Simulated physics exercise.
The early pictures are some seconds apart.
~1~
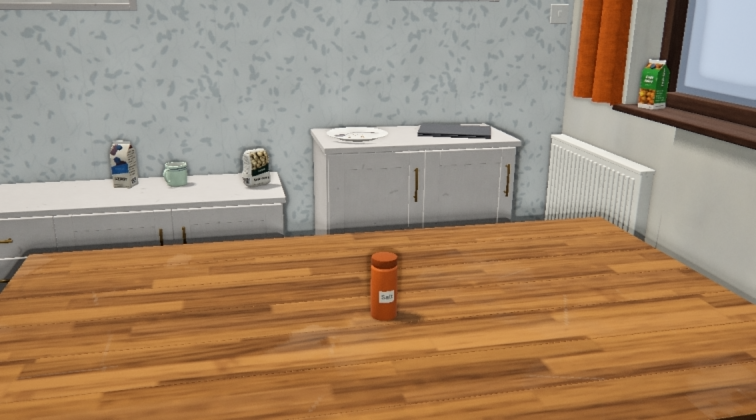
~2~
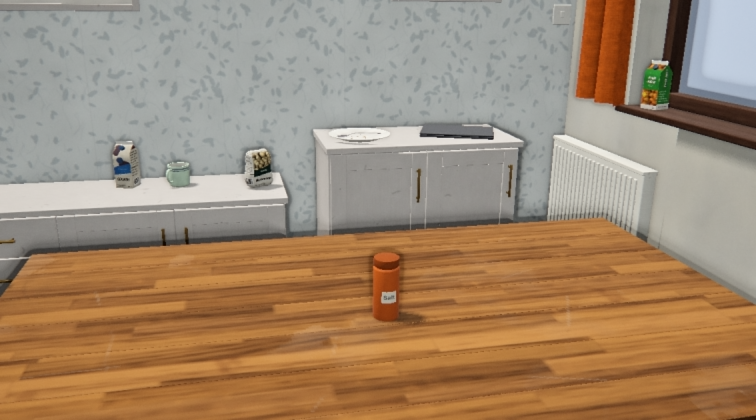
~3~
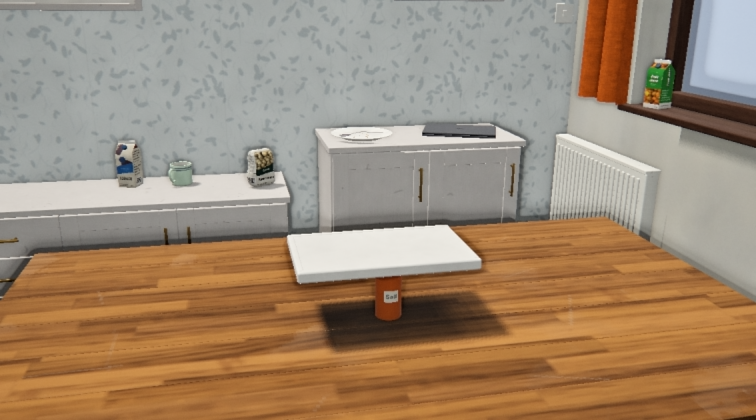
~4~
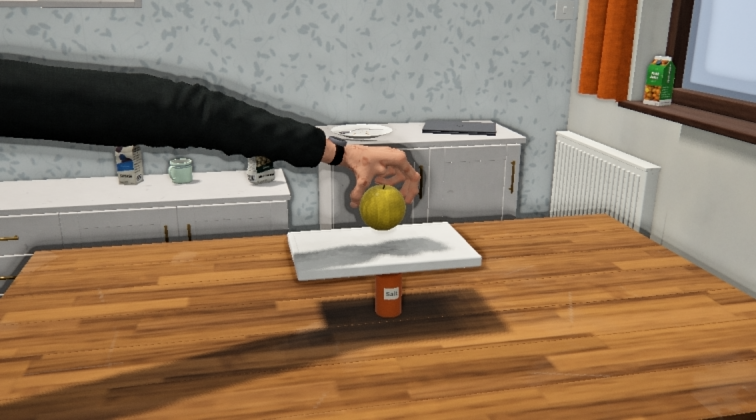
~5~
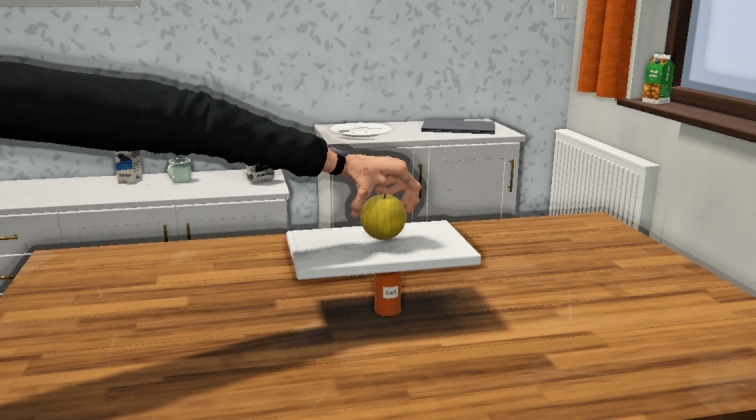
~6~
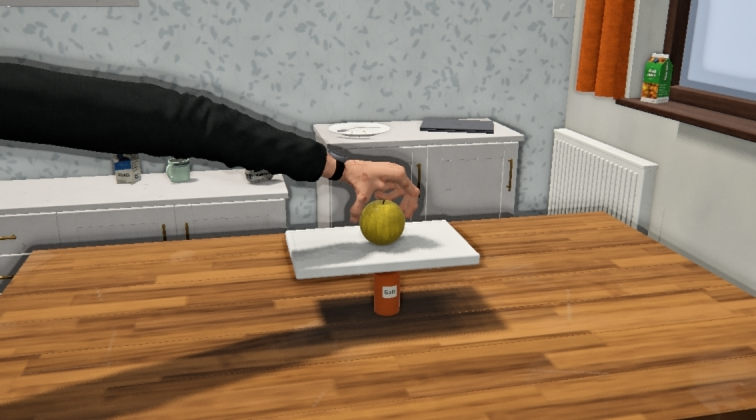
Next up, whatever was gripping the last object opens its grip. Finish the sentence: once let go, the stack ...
Once let go, the stack stays put.
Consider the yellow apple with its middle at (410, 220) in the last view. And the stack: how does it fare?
Well, it survives then.
Then, 0.30 s after the last picture, nothing has stirred.
Then, 0.70 s after the last picture, yellow apple resting near (382, 223).
At rest, all 3 in place. Seen from the same camera at the end, yellow apple near (382, 223). The stack holds.
